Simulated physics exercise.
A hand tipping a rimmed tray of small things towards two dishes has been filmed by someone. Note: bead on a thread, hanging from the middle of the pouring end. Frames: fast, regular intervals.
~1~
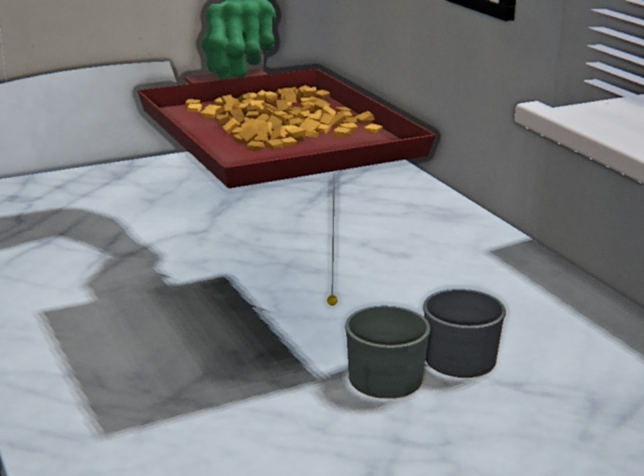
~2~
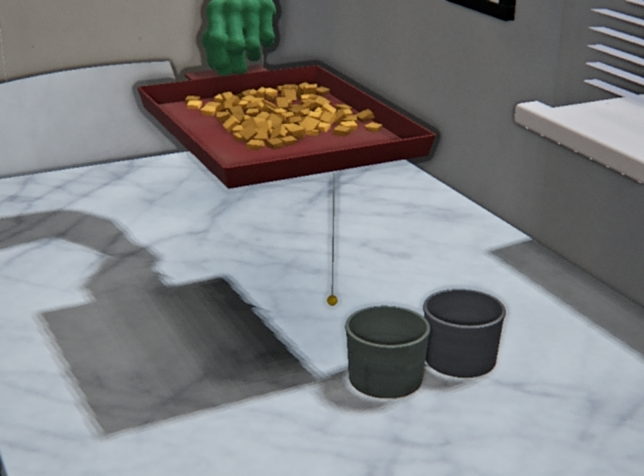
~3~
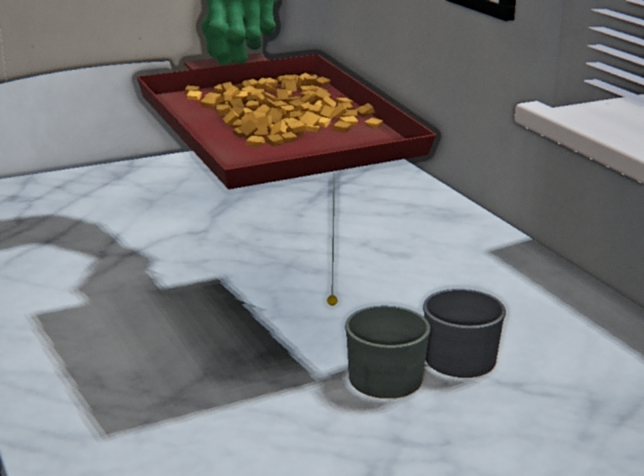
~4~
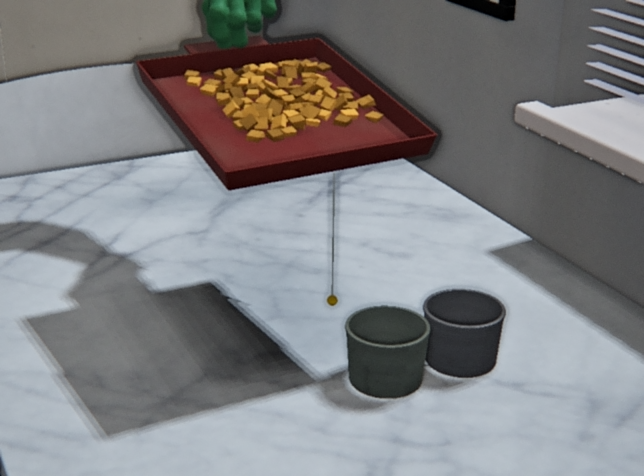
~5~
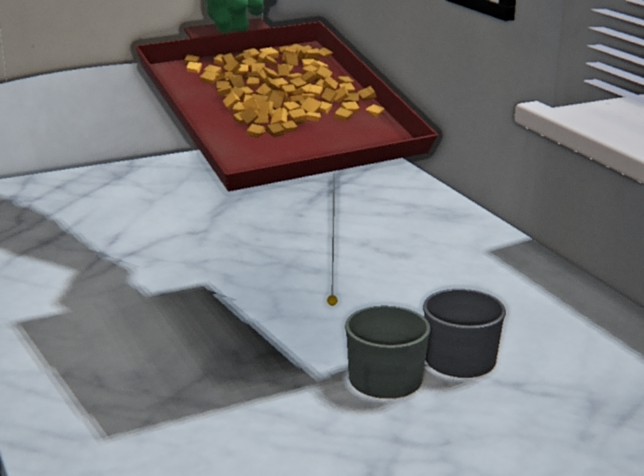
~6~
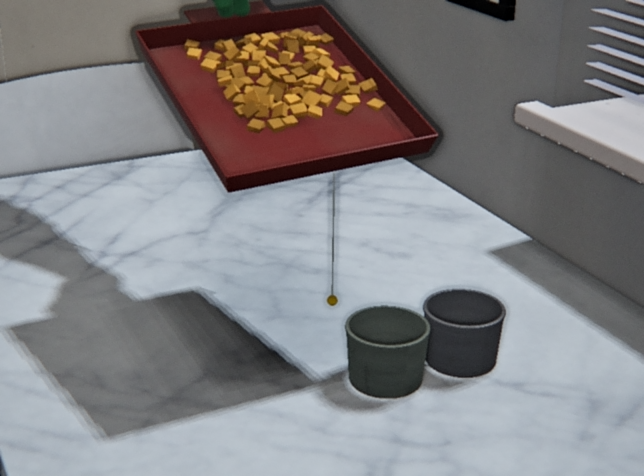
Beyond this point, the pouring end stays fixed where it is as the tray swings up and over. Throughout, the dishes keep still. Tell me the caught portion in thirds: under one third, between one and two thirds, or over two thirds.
Never reaches a third.
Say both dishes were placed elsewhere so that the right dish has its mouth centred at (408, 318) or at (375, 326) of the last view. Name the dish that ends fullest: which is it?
Run 1: The one on the left side. Run 2: The one on the left side.
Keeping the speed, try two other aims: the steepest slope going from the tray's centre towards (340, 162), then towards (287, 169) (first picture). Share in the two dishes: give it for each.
For the first it's near 60 %, for the second near 0 %.
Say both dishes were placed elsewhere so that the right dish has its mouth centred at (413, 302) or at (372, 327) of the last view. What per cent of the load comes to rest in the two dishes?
Close to 10 in a hundred, then close to 70 in a hundred.
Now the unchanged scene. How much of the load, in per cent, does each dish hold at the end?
Per hundred pieces, the left dish ends with about 10 and the right dish with about 0.
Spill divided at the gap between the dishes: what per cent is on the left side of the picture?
My estimate is some 90 per cent.
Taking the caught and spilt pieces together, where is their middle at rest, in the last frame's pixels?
About (324, 409).
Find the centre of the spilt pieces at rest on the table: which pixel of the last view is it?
It's centred close to pixel (321, 418).
Just after the last frame, tray tipped steeply; every one on the tray.
A moment on, tray tipped right over; the larger part on the tray; about a tenth in the left dish; roughly a quarter outside both; just a few in the air.
Further on, tray tipped past a quarter turn; about a tenth in the left dish; the larger part outside both.
When it is over, tray tipped past a quarter turn; about a tenth in the left dish; not one in the right dish; the larger part outside both.
